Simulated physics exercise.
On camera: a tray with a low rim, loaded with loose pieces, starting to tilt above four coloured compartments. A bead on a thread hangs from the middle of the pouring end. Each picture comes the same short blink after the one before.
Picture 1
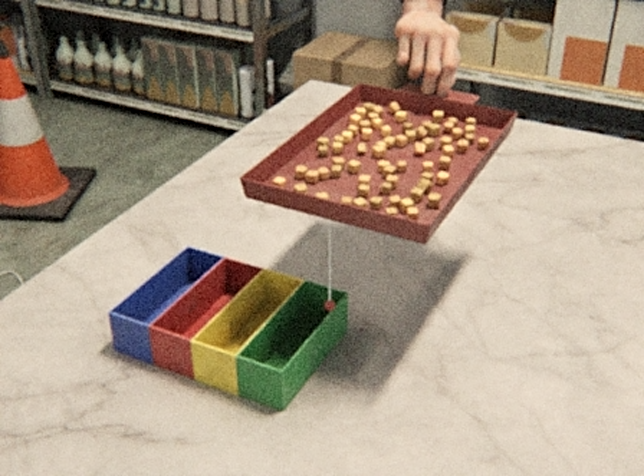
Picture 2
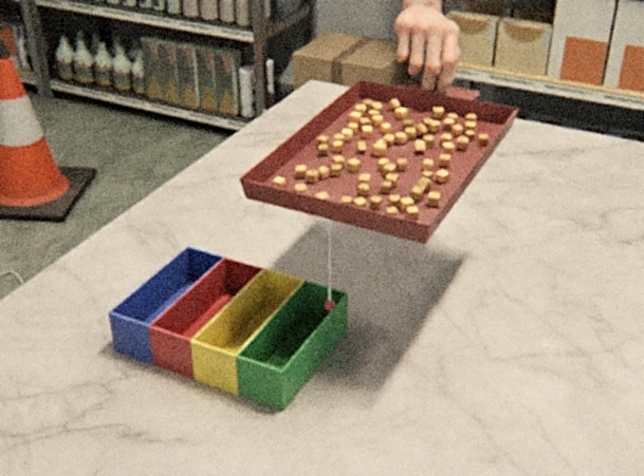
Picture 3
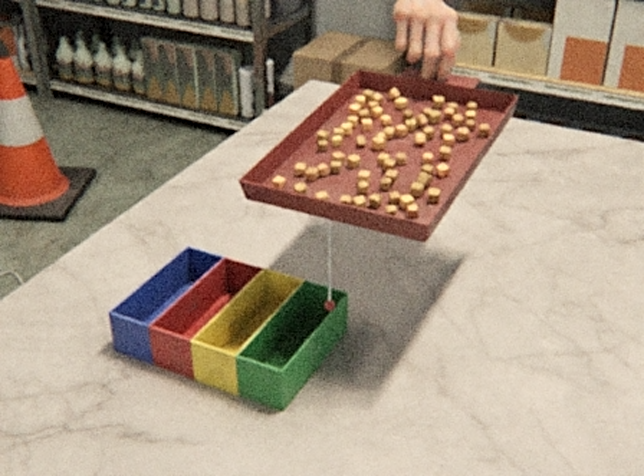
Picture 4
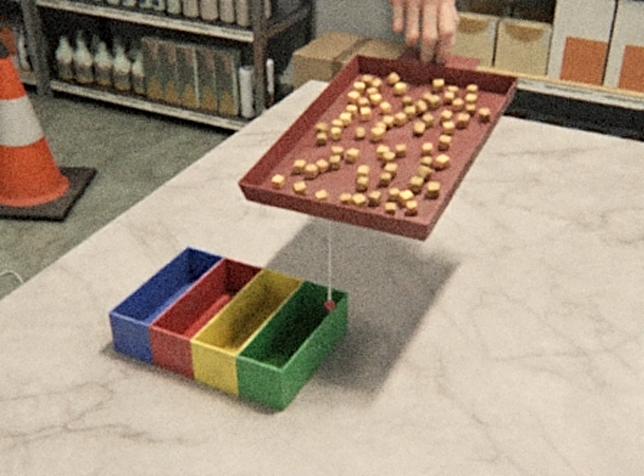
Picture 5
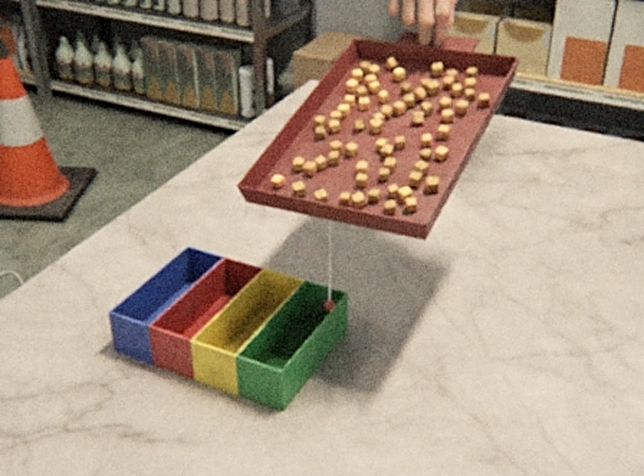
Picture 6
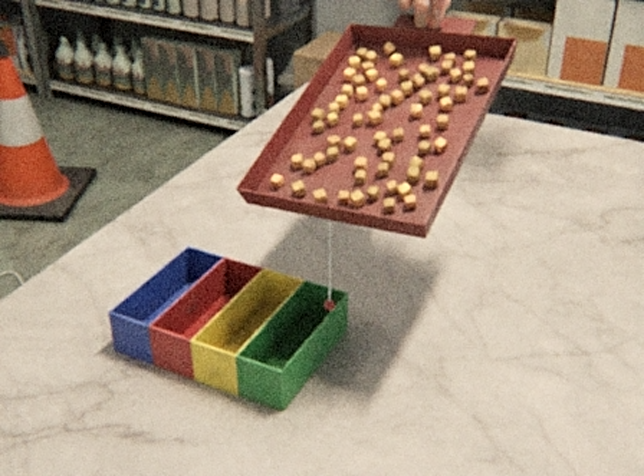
A hand slowly raises the far end of a red tray of small cubes above coloured compartments.
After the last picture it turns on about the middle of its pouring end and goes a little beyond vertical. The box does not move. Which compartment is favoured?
Fullest: The yellow cell.
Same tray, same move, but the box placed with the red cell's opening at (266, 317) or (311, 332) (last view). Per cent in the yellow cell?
In turn 30 and 10 in a hundred.
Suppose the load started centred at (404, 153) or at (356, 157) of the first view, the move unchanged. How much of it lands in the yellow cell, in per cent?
First some 40, then 50 per cent.
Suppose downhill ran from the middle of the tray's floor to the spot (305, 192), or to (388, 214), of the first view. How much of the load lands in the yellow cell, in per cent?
In turn 60 and 0 in a hundred.
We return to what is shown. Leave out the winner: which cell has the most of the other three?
In second place: The cell in green.
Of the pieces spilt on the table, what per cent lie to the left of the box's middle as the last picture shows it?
It comes to 30 per cent or so.
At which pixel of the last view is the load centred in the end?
Near (251, 373).
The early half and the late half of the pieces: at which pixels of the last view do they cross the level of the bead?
The first part at (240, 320); the rest at (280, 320).
Soon after the last picture, tray tipped steeply; nearly all on the tray; a small part falling or outside the box.
A little later, tray tipped past a quarter turn; about two thirds on the tray; a small part in the yellow cell; a small part in the red cell; a small part in the green cell; a small part falling or outside the box.
Later still, tray tipped past a quarter turn; about a third in the yellow cell; about a quarter in the green cell; a small part in the red cell; about a third falling or outside the box.
At rest, tray tipped past a quarter turn; about a third in the yellow cell; about a quarter in the green cell; a small part in the red cell; none in the blue cell; about a third outside the box.
